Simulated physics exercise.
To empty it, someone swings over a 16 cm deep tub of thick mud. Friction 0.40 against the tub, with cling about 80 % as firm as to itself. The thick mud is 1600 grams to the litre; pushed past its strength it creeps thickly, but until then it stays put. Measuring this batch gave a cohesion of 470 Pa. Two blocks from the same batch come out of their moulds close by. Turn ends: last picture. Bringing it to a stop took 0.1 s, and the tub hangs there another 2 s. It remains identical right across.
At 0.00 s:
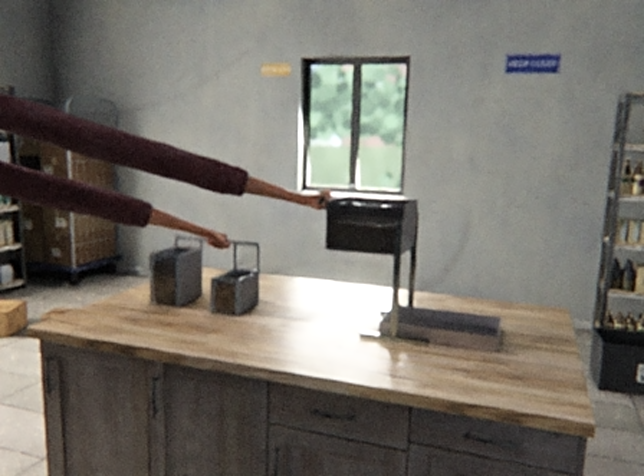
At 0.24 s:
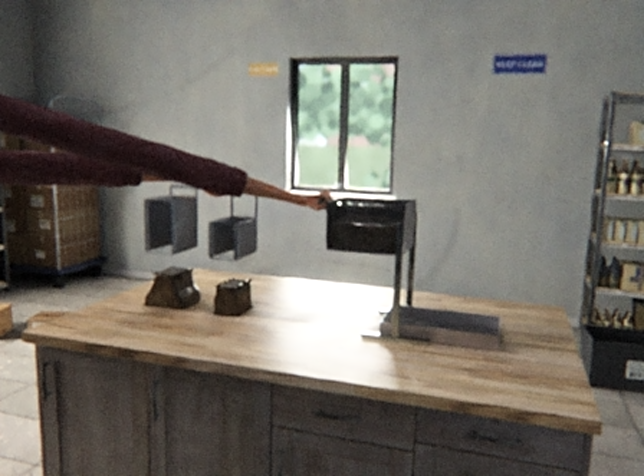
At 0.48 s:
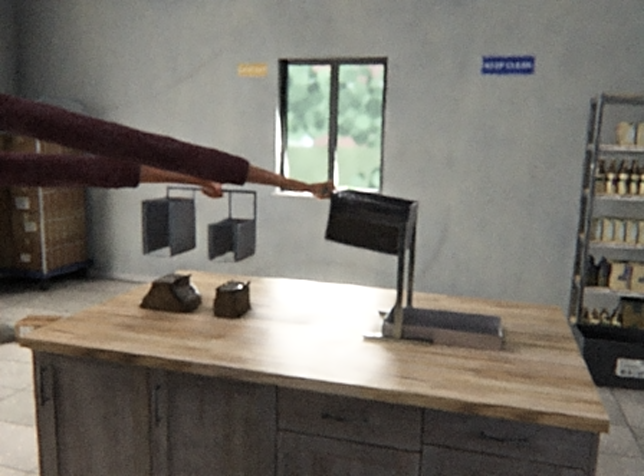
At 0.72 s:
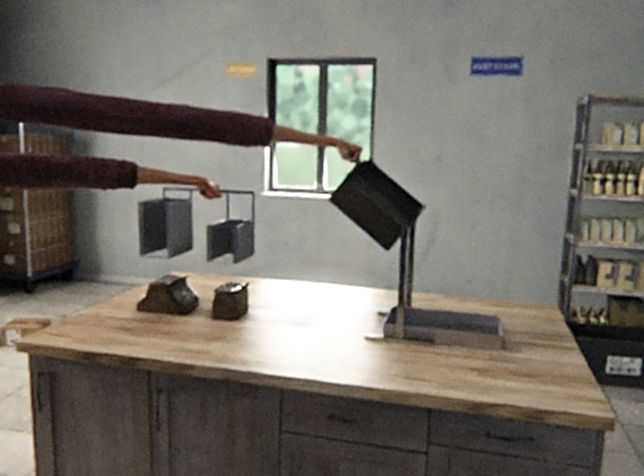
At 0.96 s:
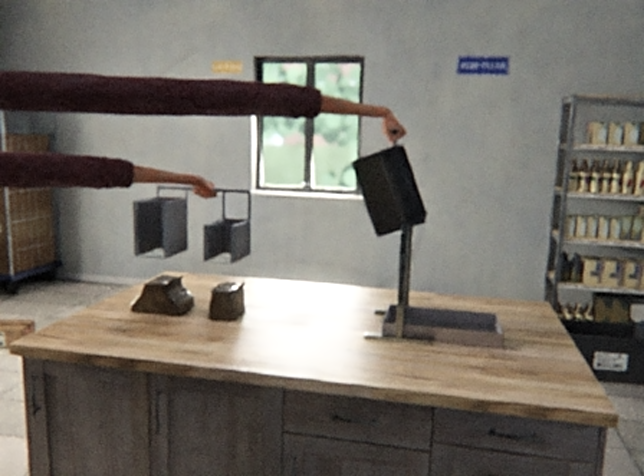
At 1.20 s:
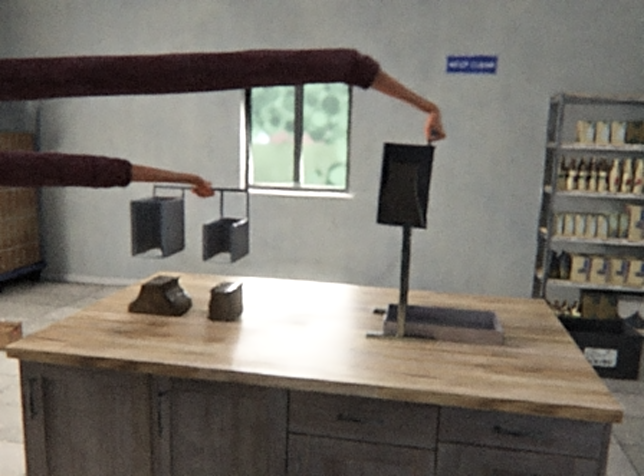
To begin with, one hand grips a dark tub on a stand while another lifts two joined moulds off the wooden worktop, uncovering two dark, muddy blocks, the left one sagging. The first arm then swings the tub up and rightward, well over onto its side, while the moulds stay raised.
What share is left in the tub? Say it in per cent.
About 44 %.
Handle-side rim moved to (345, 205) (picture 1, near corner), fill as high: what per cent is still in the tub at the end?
Some 65 percent would still be in the tub at the end.
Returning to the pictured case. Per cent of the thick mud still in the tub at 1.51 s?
Near 45 %.
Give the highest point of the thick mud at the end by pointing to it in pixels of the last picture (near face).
I'd point to somewhere around (397, 201).
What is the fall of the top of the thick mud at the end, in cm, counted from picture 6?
13 cm or so.
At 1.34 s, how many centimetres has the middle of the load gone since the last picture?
Something like 6 cm, give or take.
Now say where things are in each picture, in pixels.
In the first picture, handle-side rim at (329, 202), tilt 0 degrees; top of the thick mud at (370, 225); blocks stand 18 cm, 11 cm (left to right).
In the second picture, handle-side rim at (329, 202), tilt 0 degrees; top of the thick mud at (371, 225); blocks stand 13 cm, 11 cm (left to right).
In the third picture, handle-side rim at (335, 193), tilt 8 degrees; top of the thick mud at (335, 214); blocks stand 12 cm, 11 cm (left to right).
In the fourth picture, handle-side rim at (360, 163), tilt 38 degrees; top of the thick mud at (349, 181); blocks stand 12 cm, 11 cm (left to right).
In the fifth picture, handle-side rim at (399, 147), tilt 69 degrees; top of the thick mud at (380, 156); blocks stand 12 cm, 11 cm (left to right).
In the sixth picture, handle-side rim at (435, 149), tilt 93 degrees; top of the thick mud at (394, 163); blocks stand 12 cm, 11 cm (left to right).
After 1.34 s, the tub is at 93 degrees and holds 85 %.
After 1.51 s, the tub is at 93 degrees and holds 46 %.
After 1.68 s, the tub is at 93 degrees and holds 44 %.
After 1.85 s, the tub is at 93 degrees and holds 44 %.
After 3.20 s, at the end, the tub is at 93 degrees and holds 44 %.
